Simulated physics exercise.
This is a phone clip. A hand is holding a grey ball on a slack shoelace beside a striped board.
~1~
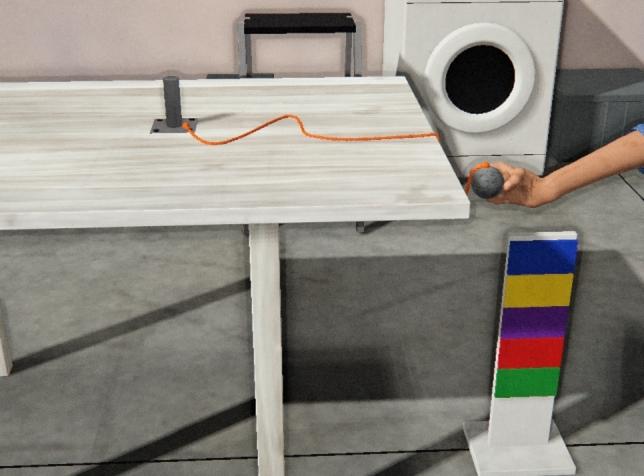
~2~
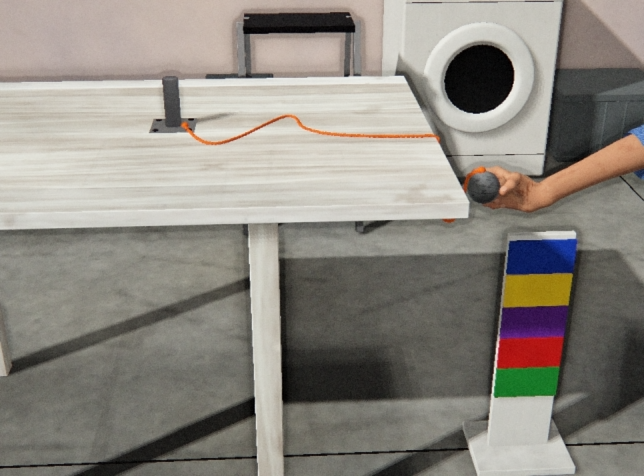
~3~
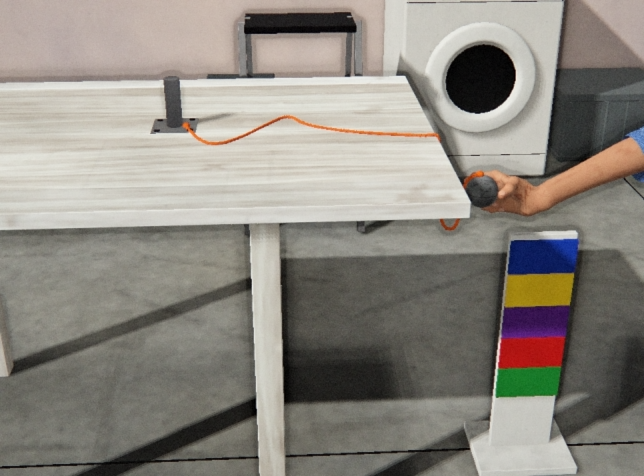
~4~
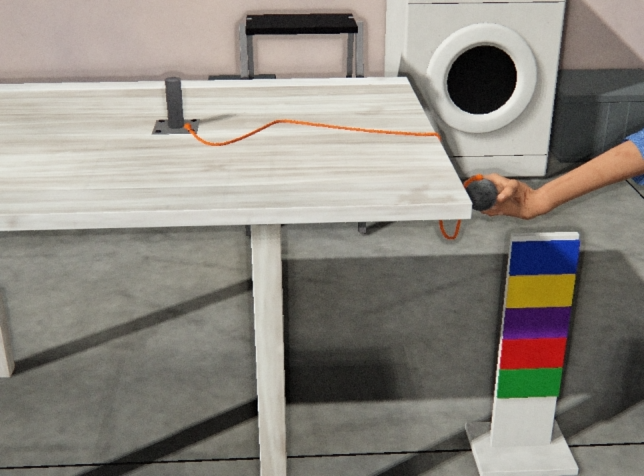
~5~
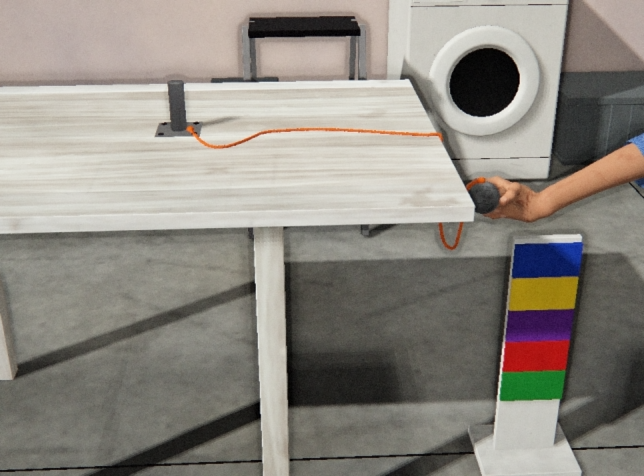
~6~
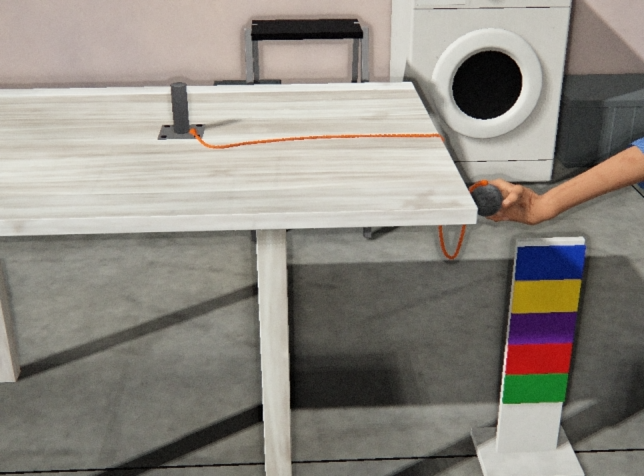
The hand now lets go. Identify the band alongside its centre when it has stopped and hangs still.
Its centre is alongside the green band.
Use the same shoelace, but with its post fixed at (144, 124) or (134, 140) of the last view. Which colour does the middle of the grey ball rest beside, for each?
One after the other, red; red.
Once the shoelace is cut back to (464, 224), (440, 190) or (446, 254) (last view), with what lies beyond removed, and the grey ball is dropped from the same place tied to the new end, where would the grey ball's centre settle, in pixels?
Approximate pixels, cut by cut: (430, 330); (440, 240); (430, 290).
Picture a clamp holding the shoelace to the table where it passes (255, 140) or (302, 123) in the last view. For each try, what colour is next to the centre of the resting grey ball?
In order: Red; purple.
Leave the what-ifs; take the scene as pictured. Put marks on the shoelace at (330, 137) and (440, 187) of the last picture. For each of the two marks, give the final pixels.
(364, 133) and (435, 216), approximately.
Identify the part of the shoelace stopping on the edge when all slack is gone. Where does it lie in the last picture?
It sits at about (405, 136).
Early on, ball near (398, 370); level with green.
Midway, ball near (436, 378); level with green.
Finally, ball near (422, 378); level with green. The shoelace holds its middle at green.
